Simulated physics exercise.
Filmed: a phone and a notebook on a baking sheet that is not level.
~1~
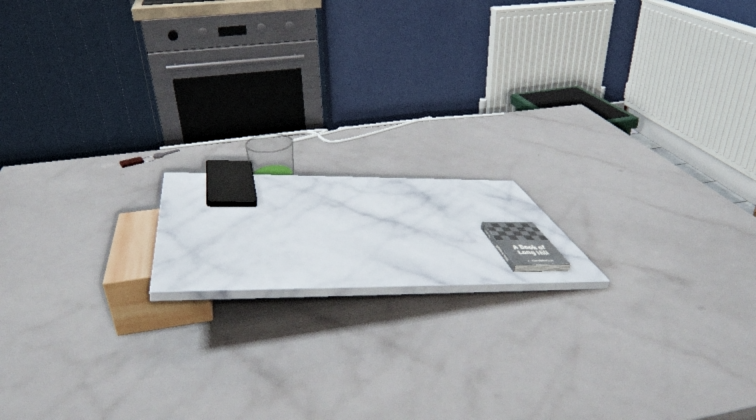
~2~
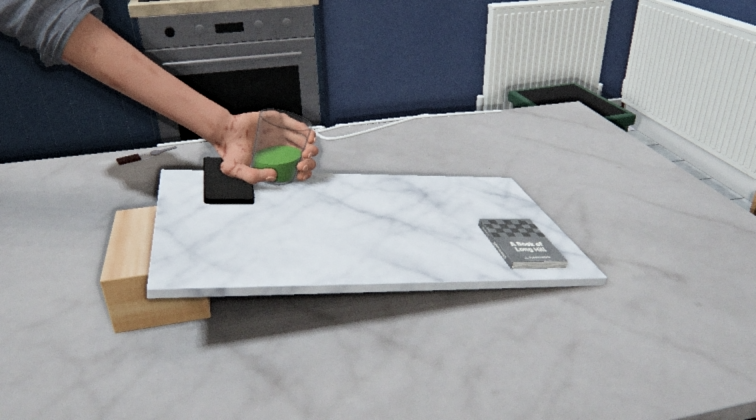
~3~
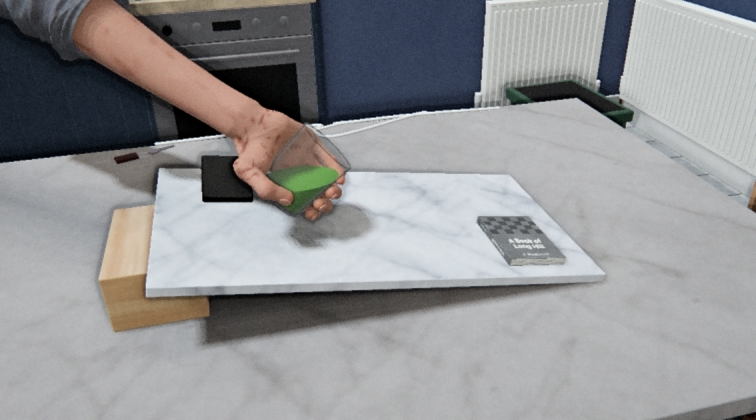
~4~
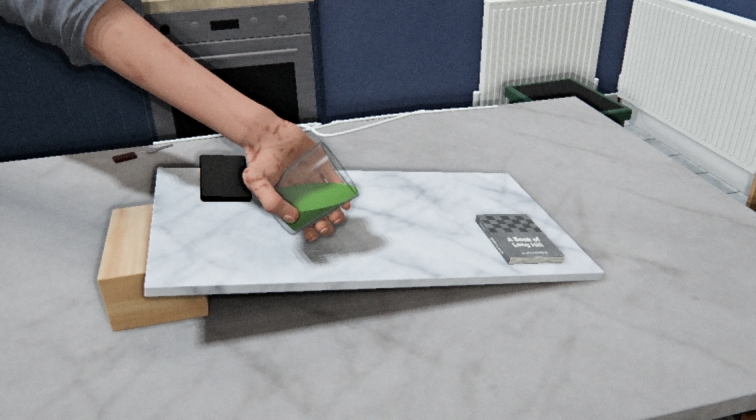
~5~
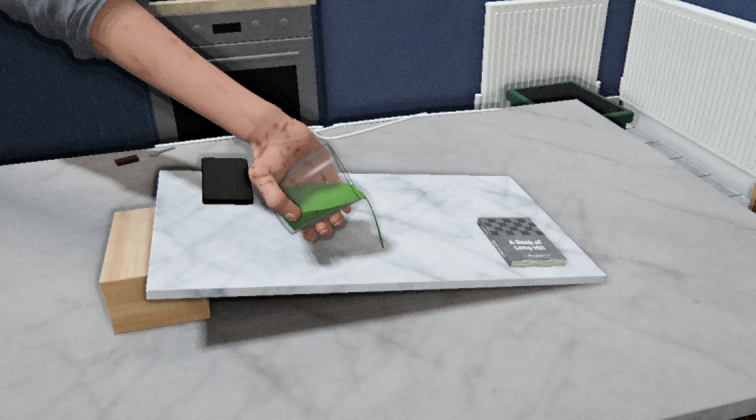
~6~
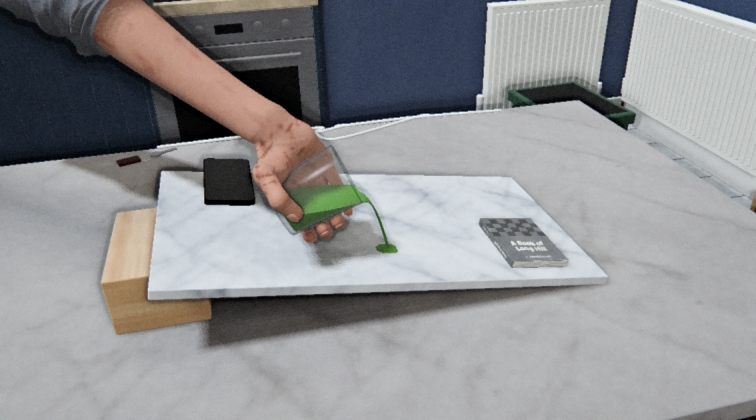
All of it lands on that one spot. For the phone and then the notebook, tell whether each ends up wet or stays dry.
Phone: Stays dry; notebook: Ends up wet.
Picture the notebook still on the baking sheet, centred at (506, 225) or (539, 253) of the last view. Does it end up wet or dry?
It gets caught at the first place and gets caught at the second.
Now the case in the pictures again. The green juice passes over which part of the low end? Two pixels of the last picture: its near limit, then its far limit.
From about (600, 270) to (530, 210).
Soon after, it runs down to the right; the phone is dry; the notebook is wet.
Later, it runs down to the right and off the end; the phone is dry; the notebook is wet.
In the end, it runs down to the right and off the end; the phone is dry; the notebook is wet.
